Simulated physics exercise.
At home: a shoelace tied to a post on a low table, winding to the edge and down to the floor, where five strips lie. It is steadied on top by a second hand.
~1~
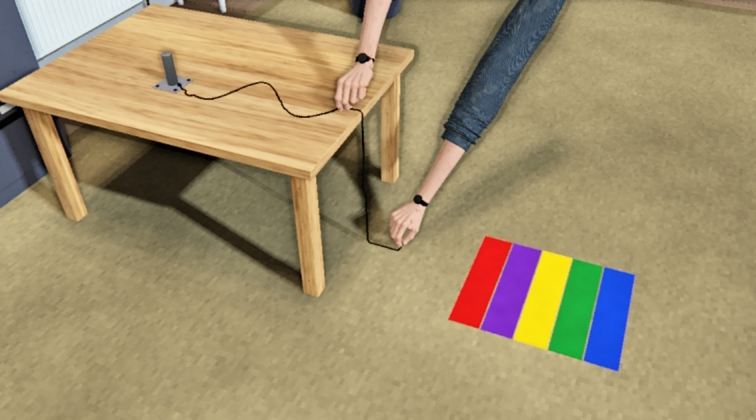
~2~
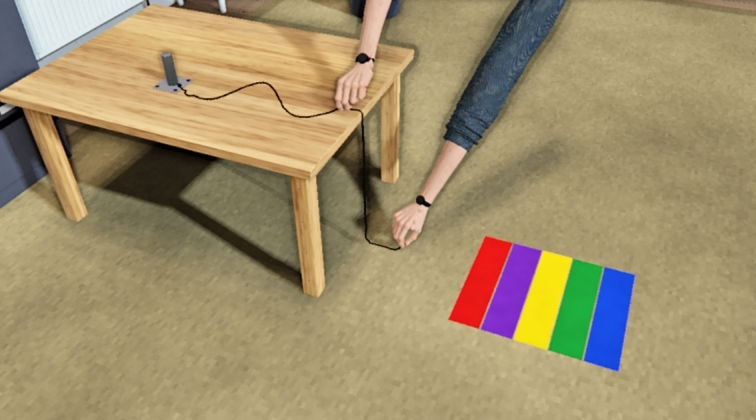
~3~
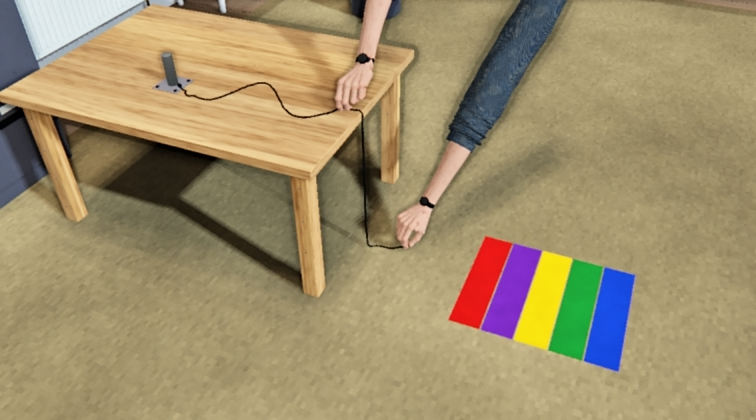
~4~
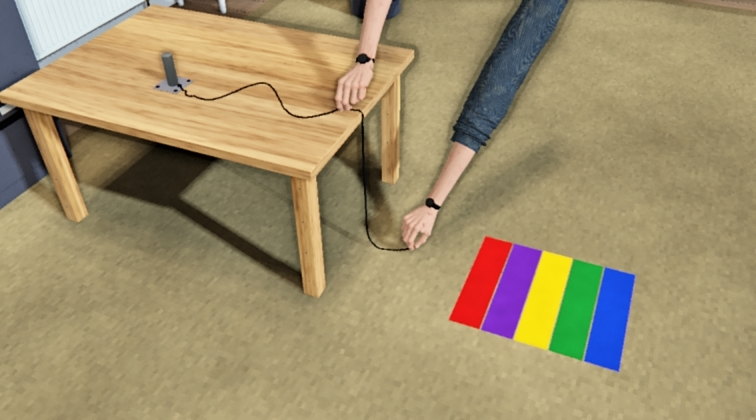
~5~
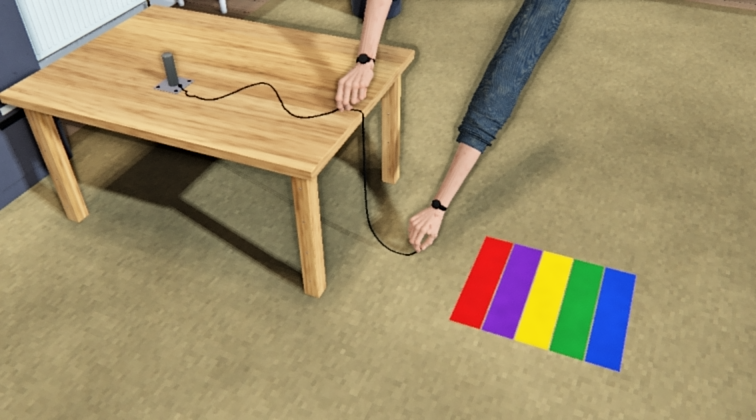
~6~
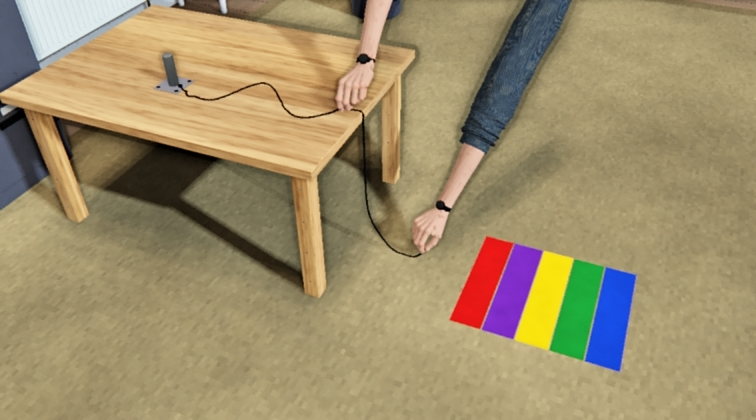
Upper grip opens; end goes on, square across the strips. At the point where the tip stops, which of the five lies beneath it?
The green strip lies beneath it.
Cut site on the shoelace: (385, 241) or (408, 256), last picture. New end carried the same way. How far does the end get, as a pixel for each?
It would end up close to (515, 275), then close to (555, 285).
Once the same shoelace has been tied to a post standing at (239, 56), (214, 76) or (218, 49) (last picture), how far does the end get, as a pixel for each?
(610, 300), (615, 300) and (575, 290), in that order.
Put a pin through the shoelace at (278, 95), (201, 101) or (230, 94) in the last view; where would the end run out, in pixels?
Results: (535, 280); (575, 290); (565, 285).
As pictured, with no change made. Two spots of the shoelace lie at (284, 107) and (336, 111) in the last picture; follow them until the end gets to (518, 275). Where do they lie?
(335, 109) for the first, (371, 150) for the second.
Early on, end near (518, 275); over purple.
Midway, end near (558, 286); over yellow.
At the end of the slack, end near (583, 293); over green. Over green.
